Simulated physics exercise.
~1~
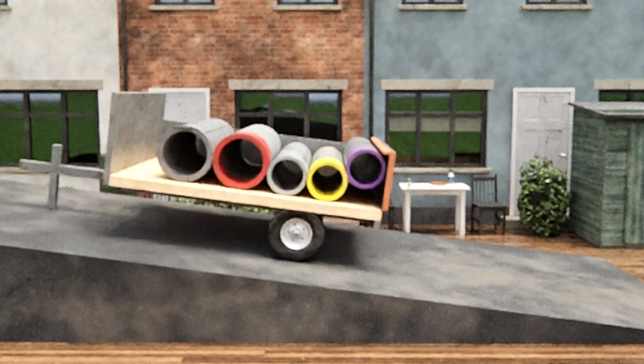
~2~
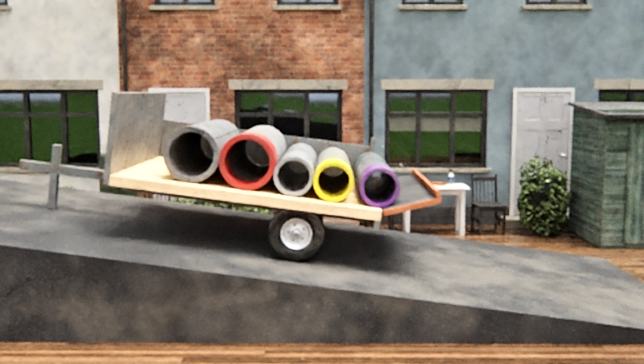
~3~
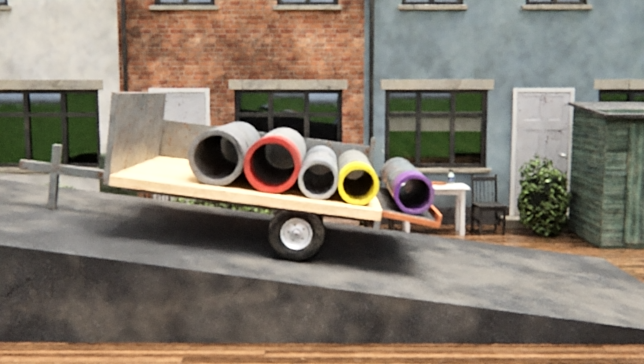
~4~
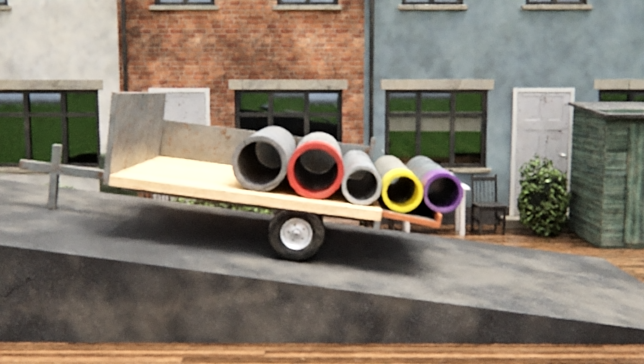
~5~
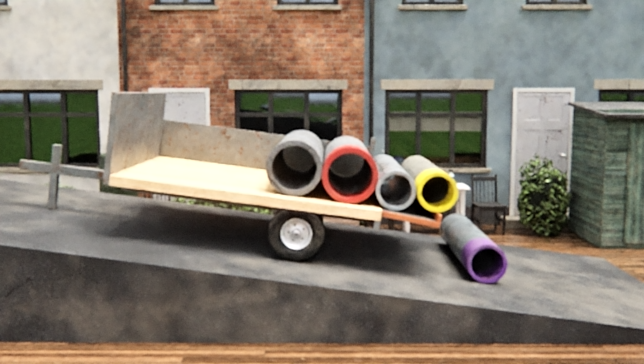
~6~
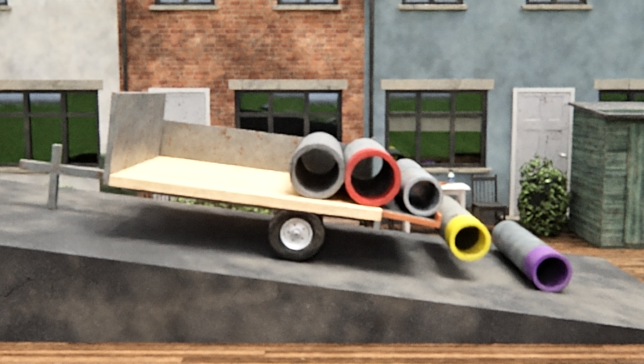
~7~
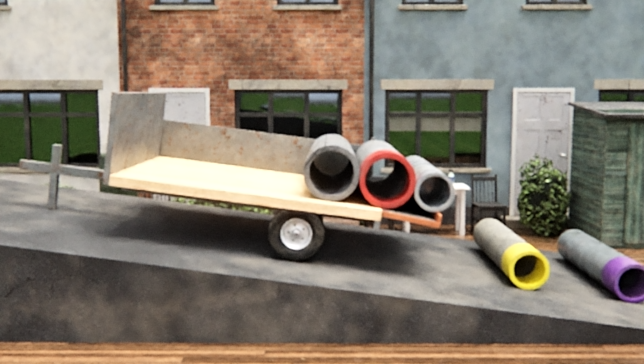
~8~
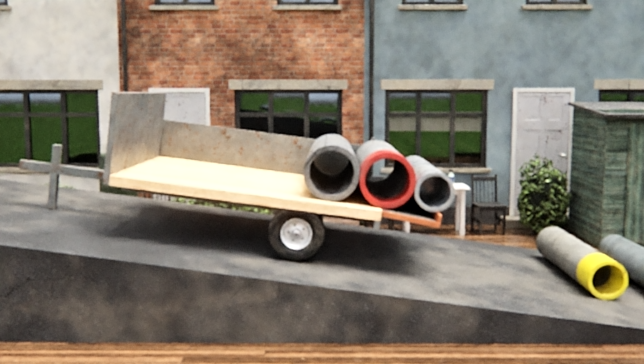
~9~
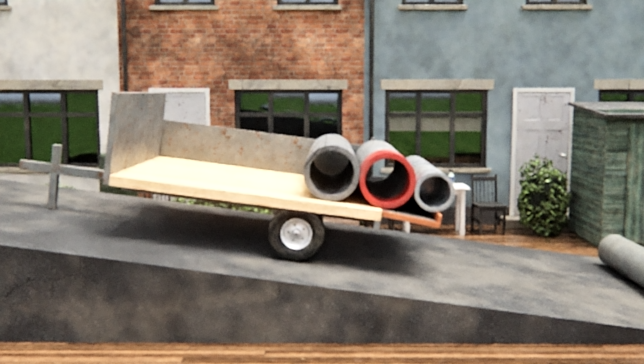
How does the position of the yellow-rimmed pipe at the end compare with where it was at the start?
At the start it lies on the trailer bed between a plain grey pipe and the purple-rimmed one. By the end it is off the trailer and down the slope at the far right, partly out of view.
